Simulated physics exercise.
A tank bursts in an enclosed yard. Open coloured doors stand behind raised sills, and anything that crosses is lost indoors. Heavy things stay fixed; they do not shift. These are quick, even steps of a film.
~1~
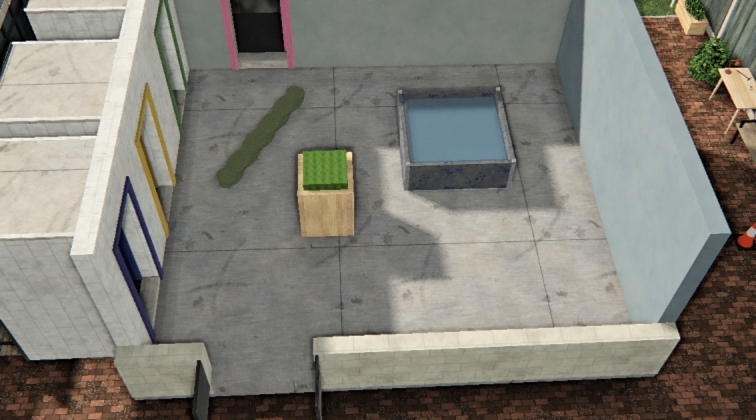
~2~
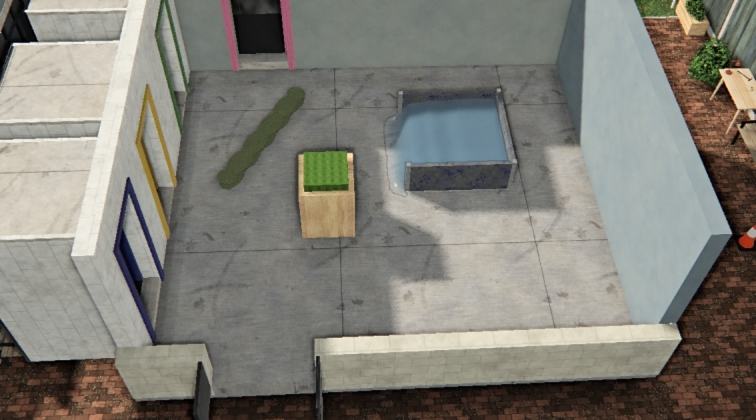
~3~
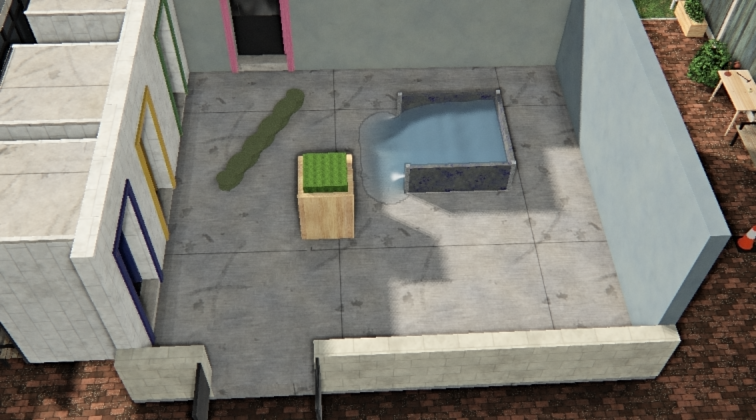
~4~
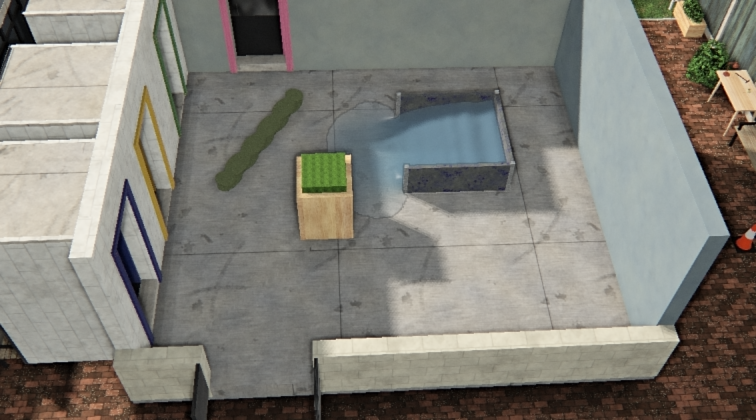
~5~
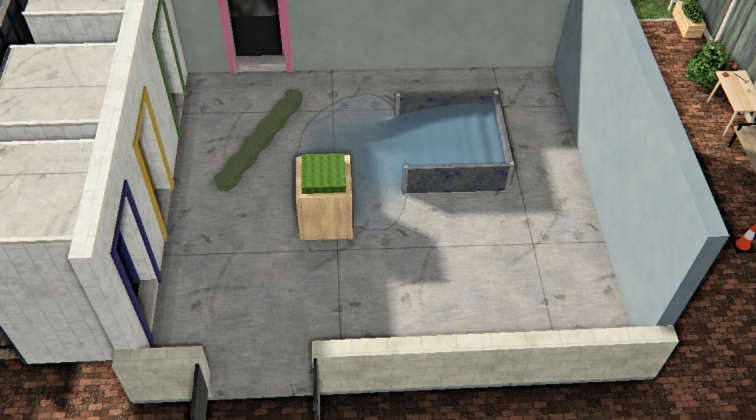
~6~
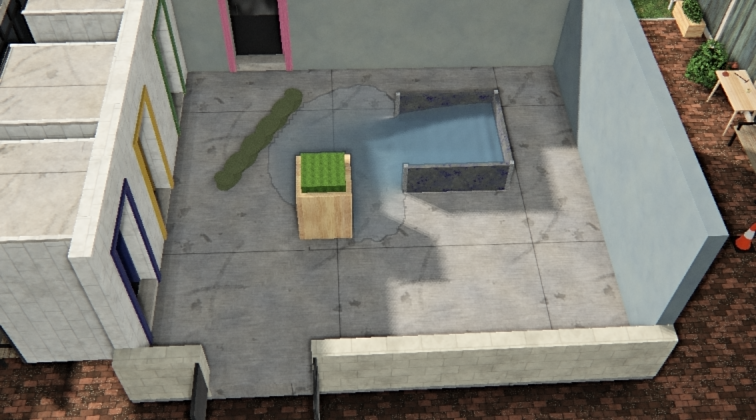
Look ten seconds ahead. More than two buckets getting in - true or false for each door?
Yellow door: True; pink door: False; green door: False; blue door: False.
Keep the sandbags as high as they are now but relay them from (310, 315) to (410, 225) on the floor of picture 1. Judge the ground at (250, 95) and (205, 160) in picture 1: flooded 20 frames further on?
So the first spot would be waterlogged, and the other one waterlogged.
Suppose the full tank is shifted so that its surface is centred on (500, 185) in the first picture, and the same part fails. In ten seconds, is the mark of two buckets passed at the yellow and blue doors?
Lab note - yellow door doesn't reach it; blue door doesn't reach it.
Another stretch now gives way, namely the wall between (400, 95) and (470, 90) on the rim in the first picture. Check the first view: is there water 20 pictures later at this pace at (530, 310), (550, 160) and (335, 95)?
Untouched, submerged, submerged.
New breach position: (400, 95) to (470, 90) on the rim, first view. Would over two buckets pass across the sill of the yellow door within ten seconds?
Yellow door: Under the line.
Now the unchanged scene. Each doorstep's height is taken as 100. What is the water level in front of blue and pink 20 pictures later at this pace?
Readings, in sequence: 70 percent and 20 percent.
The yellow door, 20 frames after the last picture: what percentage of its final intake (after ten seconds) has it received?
About 75 per cent.
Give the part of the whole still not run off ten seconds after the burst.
That works out to about 84 percent.
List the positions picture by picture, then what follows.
In the first frame, still water in the open tank at (454, 129).
In the second frame, the front is at (401, 192), out from the gap at (405, 147).
In the third frame, water pours out at (404, 149) and has run to (385, 199).
In the fourth frame, the front is at (354, 206), out from the gap at (403, 150).
In the fifth frame, water pours out at (403, 151) and has run to a hidden place.
In the sixth frame, the front is at (278, 185), out from the gap at (402, 150).
A moment on, water covers 20 % of the floor; the yellow door not reached, the pink door not reached, the green door not reached, the blue door not reached.
Next, water covers 30 % of the floor; the yellow door under two buckets in, the pink door wet at the sill, nothing in, the green door not reached, the blue door wet at the sill, nothing in.
Then, water covers 45 % of the floor; the yellow door over two buckets in, the pink door wet at the sill, nothing in, the green door wet at the sill, nothing in, the blue door wet at the sill, nothing in.
Later, water covers 70 % of the floor; the yellow door over two buckets in, the pink door wet at the sill, nothing in, the green door wet at the sill, nothing in, the blue door wet at the sill, nothing in.
In the end, water covers 90 % of the floor; the yellow door over two buckets in, the pink door wet at the sill, nothing in, the green door wet at the sill, nothing in, the blue door wet at the sill, nothing in.
